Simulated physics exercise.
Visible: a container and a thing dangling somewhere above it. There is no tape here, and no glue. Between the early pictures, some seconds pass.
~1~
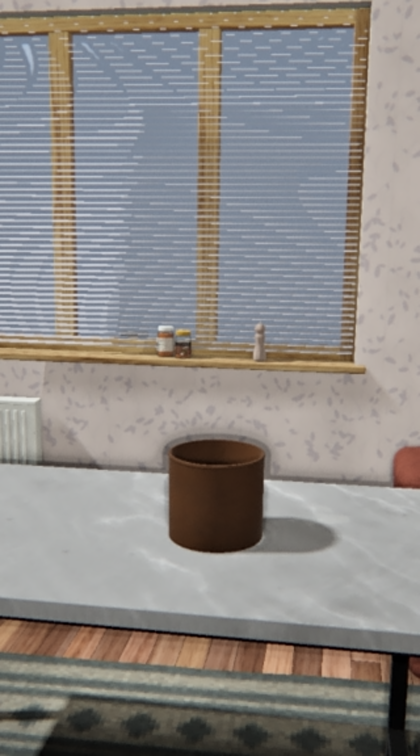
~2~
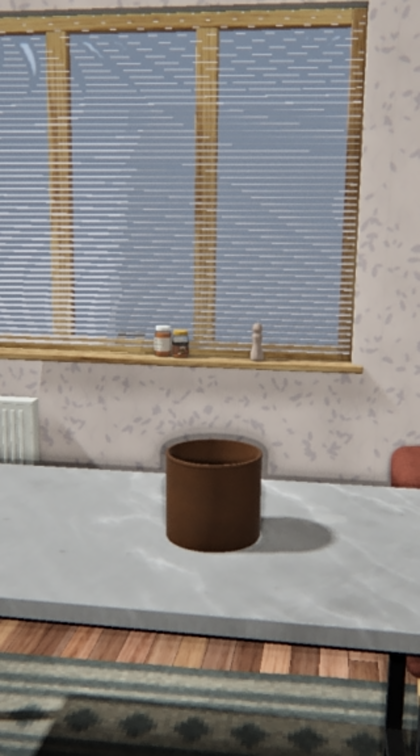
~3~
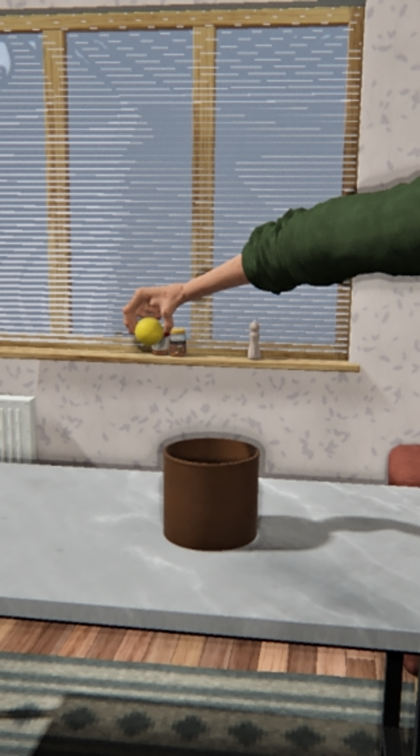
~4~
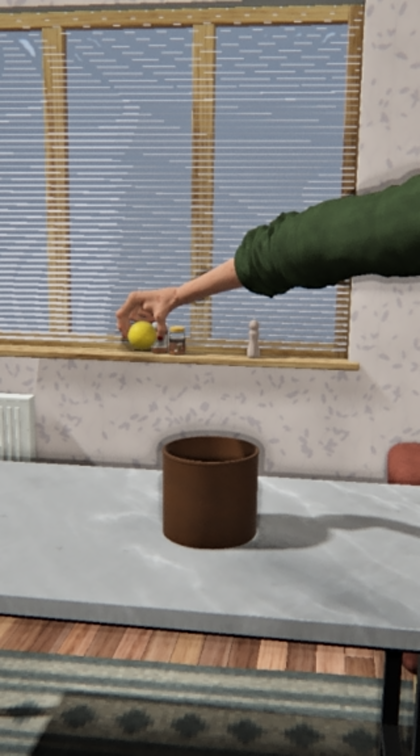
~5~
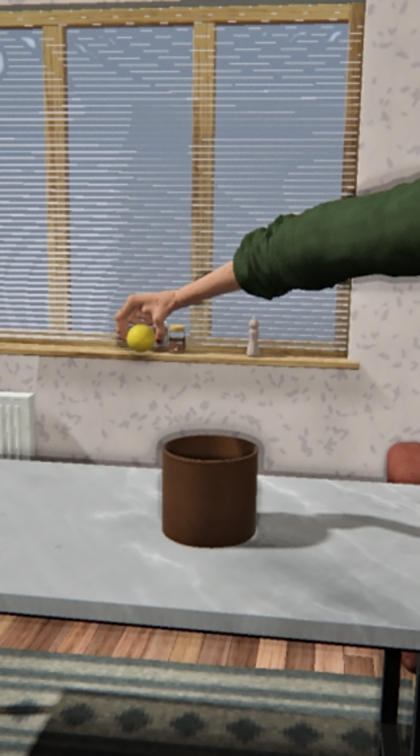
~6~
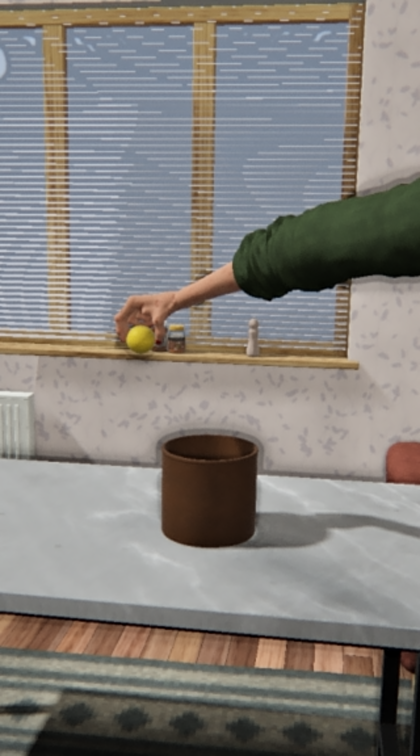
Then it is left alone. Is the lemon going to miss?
Yes, it misses.
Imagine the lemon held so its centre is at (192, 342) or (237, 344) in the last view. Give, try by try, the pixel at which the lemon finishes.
First option: Roughly (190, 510); second option: Roughly (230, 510).
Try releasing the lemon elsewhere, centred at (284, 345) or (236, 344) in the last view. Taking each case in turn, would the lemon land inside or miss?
In that order, it falls beside it; lands inside.
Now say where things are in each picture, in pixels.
In the first picture, bin (216, 493).
In the second picture, bin (213, 493).
In the third picture, still on the way; lemon (149, 332); bin (211, 492).
In the fourth picture, still on the way; lemon (142, 336); bin (210, 490).
In the fifth picture, still on the way; lemon (141, 339); bin (210, 489).
In the sixth picture, in place, still held; lemon (141, 340); bin (209, 488).
Then, 0.16 s on from there, lemon displaced about its own width near (141, 375).
Then, 0.24 s on from there, lemon on its way down near (141, 436).
Then, 0.32 s on from there, lemon at the bottom near (141, 512).
In the end, the lemon misses, near (141, 512).
